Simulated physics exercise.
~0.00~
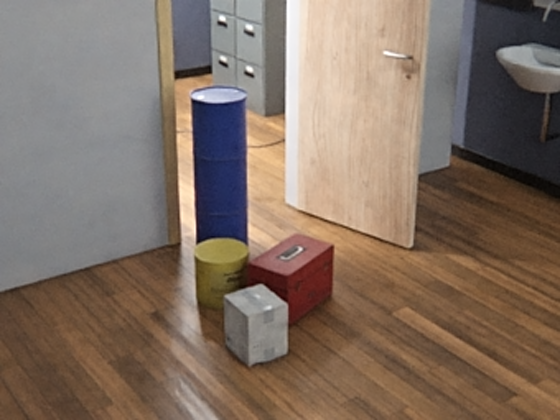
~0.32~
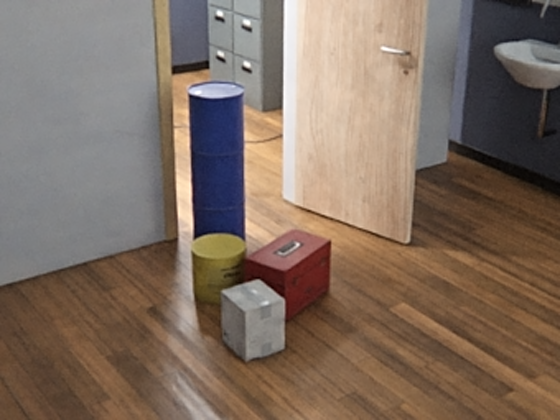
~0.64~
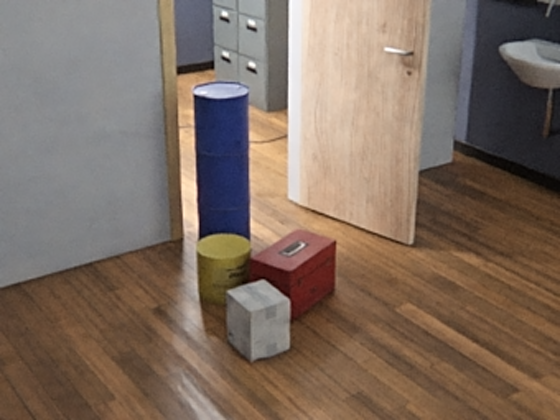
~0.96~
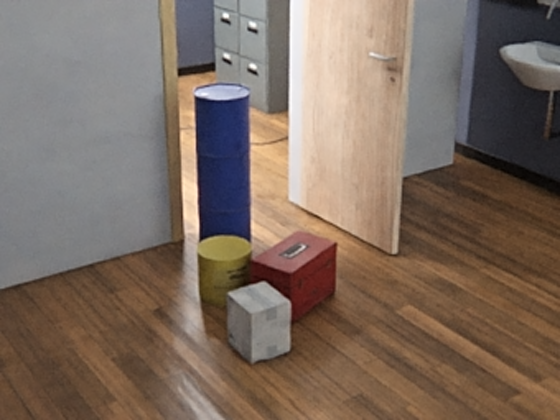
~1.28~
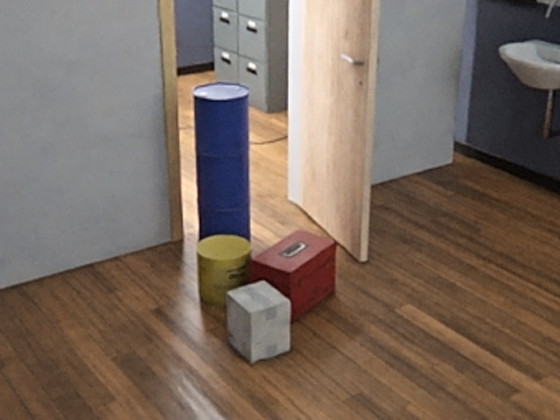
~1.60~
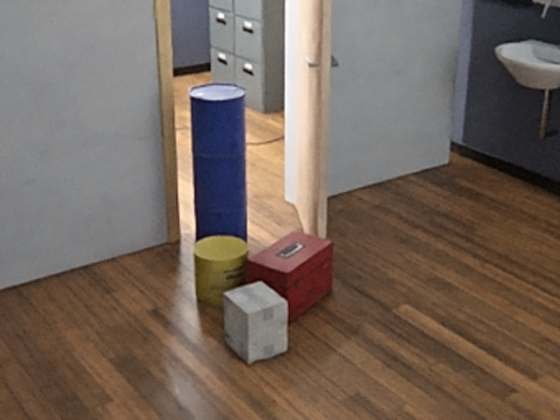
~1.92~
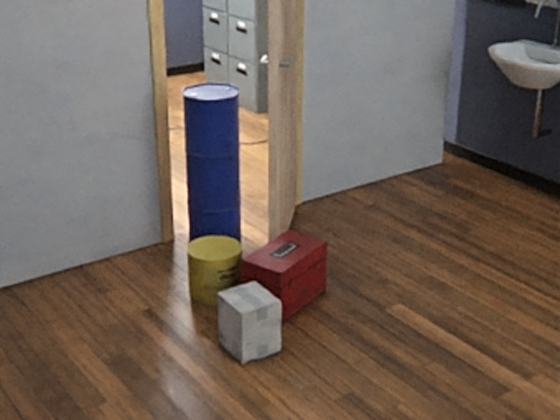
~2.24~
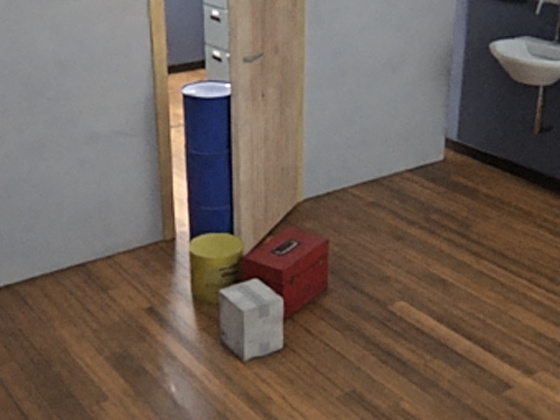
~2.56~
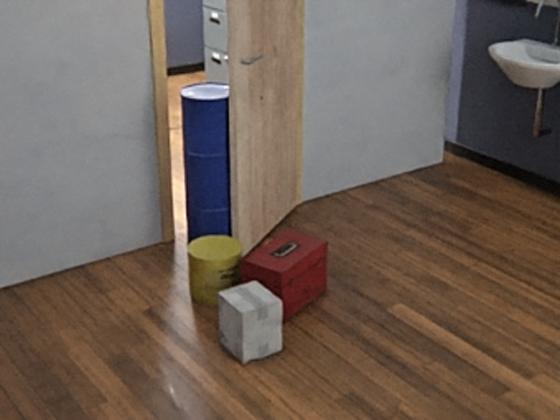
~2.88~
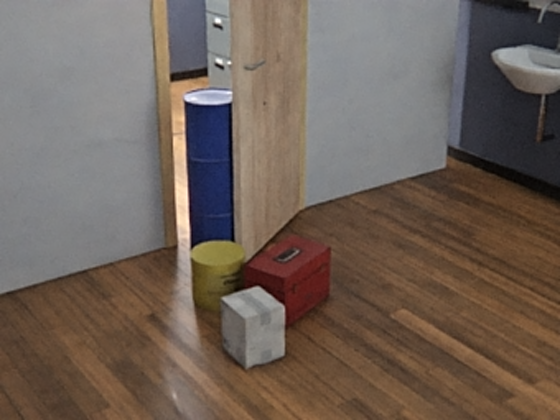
A wooden door swung from wide open towards its frame, with no one in sight, while a blue drum, yellow pail, red toolbox and pale parcel stayed put by the doorway. It stopped partway and stayed ajar, partly hiding the drum.
